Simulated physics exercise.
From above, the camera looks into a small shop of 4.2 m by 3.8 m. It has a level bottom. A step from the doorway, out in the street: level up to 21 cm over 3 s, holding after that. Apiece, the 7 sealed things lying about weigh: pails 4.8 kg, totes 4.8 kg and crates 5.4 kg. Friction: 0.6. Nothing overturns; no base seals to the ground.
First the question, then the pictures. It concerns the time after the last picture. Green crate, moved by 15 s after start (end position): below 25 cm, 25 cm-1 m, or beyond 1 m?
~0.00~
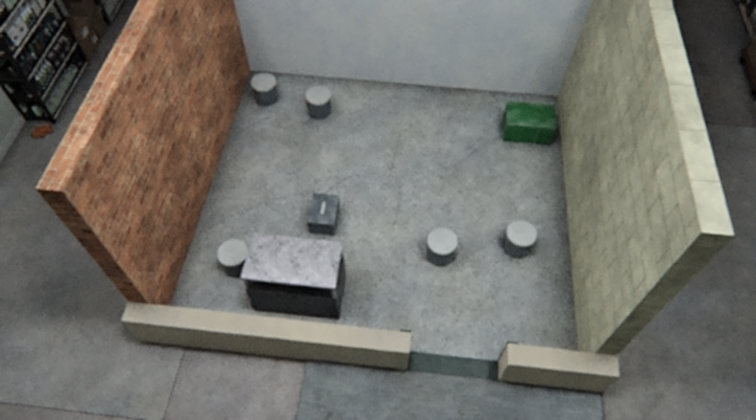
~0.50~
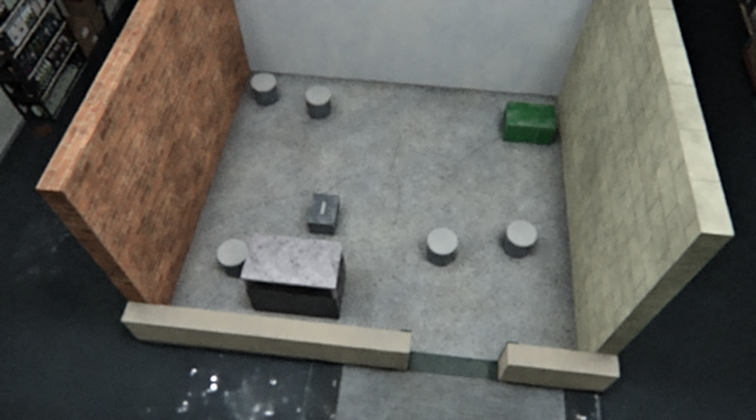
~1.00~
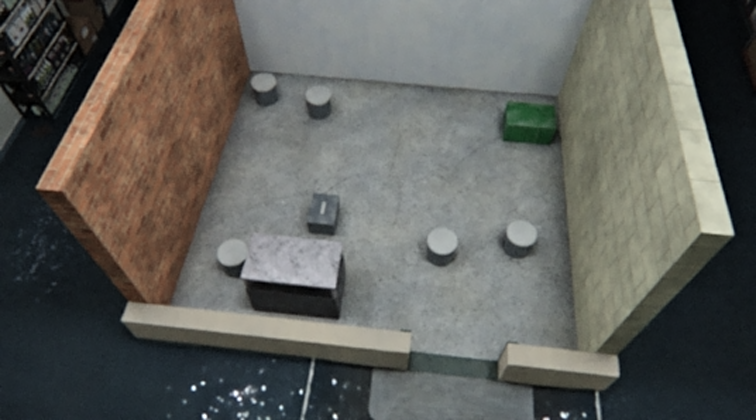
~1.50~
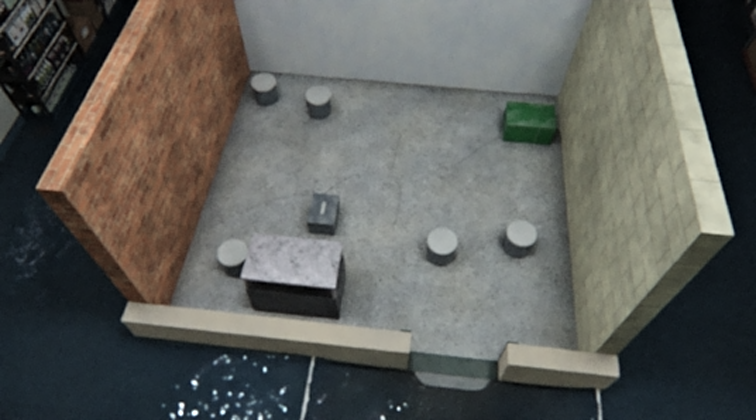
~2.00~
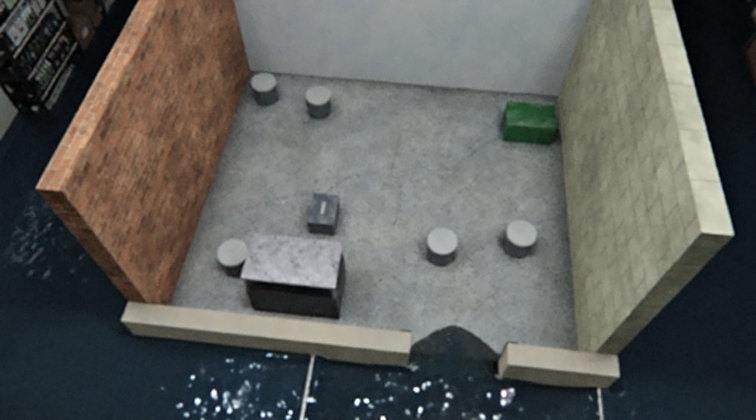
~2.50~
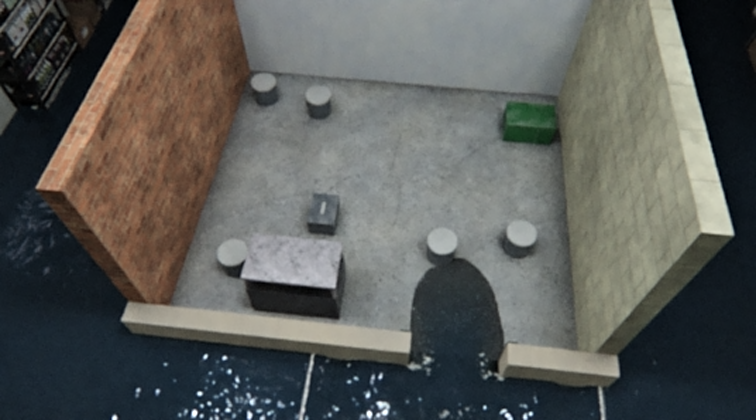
Looks like it will get pushed a long way.
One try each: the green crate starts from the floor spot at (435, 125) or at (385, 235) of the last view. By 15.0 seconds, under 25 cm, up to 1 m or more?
Try one - it is swept a long way; try two - it is swept a long way.
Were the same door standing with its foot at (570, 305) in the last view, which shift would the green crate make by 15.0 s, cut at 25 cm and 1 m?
Outcome: The green crate moves far off.
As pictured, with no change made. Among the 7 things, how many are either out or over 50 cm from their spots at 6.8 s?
By that time the total stands at 2.
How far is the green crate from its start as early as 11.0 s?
By that time, close to 140 cm.
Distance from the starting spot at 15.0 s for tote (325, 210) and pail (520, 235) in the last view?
First 60 cm, then 200 cm.
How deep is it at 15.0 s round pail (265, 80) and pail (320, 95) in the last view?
I'd estimate 15 cm for the first and 13 cm for the second.
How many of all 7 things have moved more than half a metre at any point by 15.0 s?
Total: 7.
After 3.5 s the green crate is near (531, 115), 0.0 m from its start, aground; 0 afloat.
After 6.8 s the green crate is near (522, 93), 0.3 m from its start, afloat; 2 afloat.
After 11.0 s the green crate is near (422, 81), 1.4 m from its start, afloat; 6 afloat.
After 15.0 s the green crate is near (271, 106), 3.2 m from its start, afloat; 7 afloat.
